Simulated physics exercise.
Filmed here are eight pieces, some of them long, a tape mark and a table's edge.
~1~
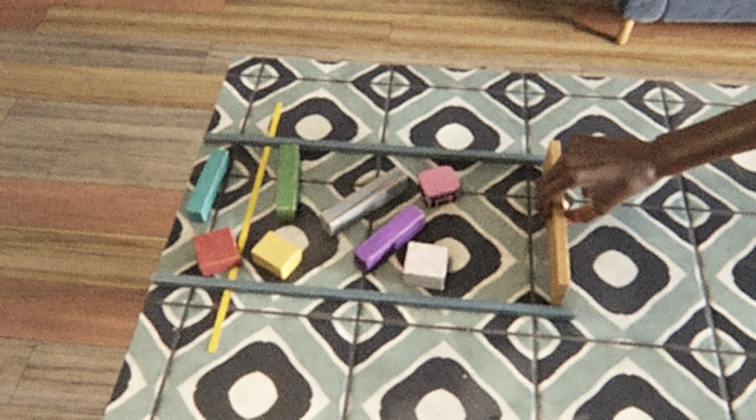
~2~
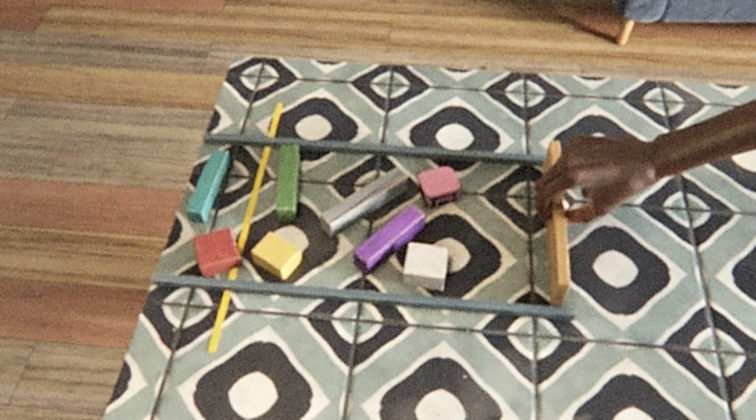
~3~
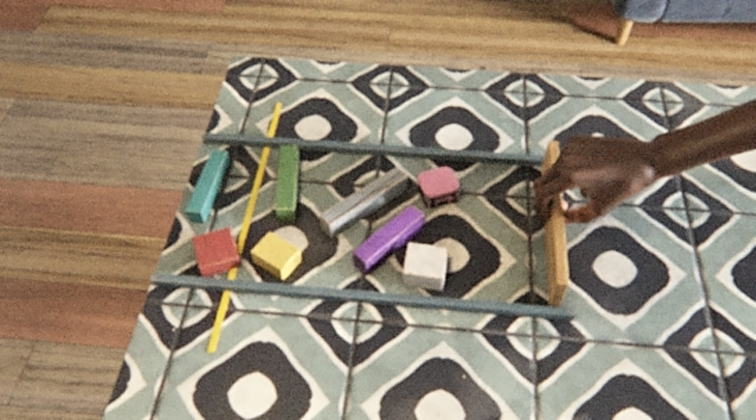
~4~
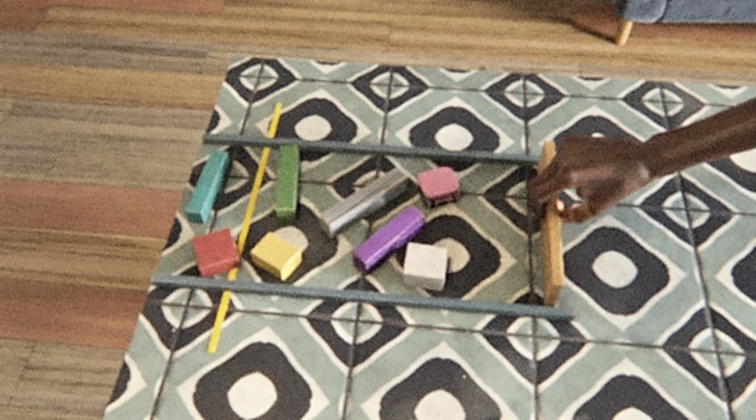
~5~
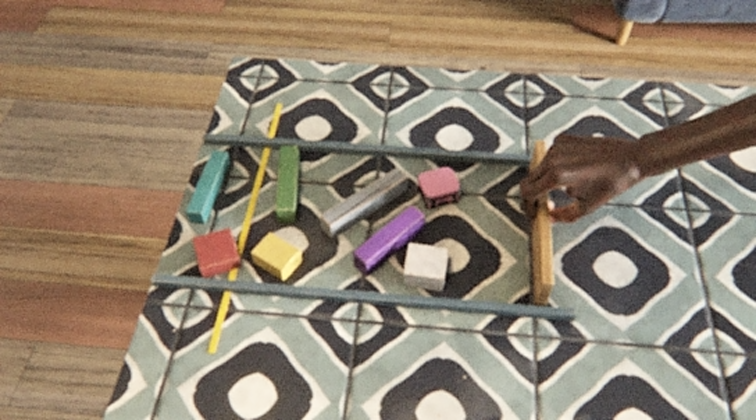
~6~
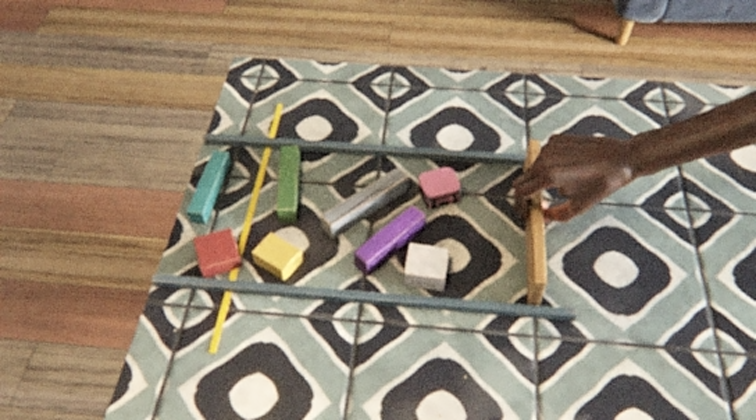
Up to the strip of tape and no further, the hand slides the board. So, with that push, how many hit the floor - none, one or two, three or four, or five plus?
I'd say one or two.
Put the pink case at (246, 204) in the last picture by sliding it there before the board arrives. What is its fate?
In the end it falls away.
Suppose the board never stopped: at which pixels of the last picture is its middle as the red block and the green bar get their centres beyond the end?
First it's close to (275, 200), next close to (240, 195).
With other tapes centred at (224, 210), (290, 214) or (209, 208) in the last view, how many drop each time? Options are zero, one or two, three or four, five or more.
Number fallen at each tape, in order - 3 or 4, no fall at all, five or more.
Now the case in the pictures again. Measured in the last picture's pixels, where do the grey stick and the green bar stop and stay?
Approximately (216, 173) for one, approximately (198, 173) for the other.
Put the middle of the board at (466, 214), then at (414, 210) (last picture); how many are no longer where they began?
0 by the first point, 4 by the second.
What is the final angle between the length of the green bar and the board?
The angle is about 0 degrees.
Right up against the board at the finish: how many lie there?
Contact count: 3.
A little later, none off yet; turquoise bar at rest near (210, 186); red block at rest near (218, 253); green bar at rest near (289, 183).
Next, none off yet; turquoise bar at rest near (210, 186); red block shifted about its own width near (173, 250); green bar shifted about its own width near (236, 176).
When it is over, the number that fall off is one or two; down, red block and turquoise bar.
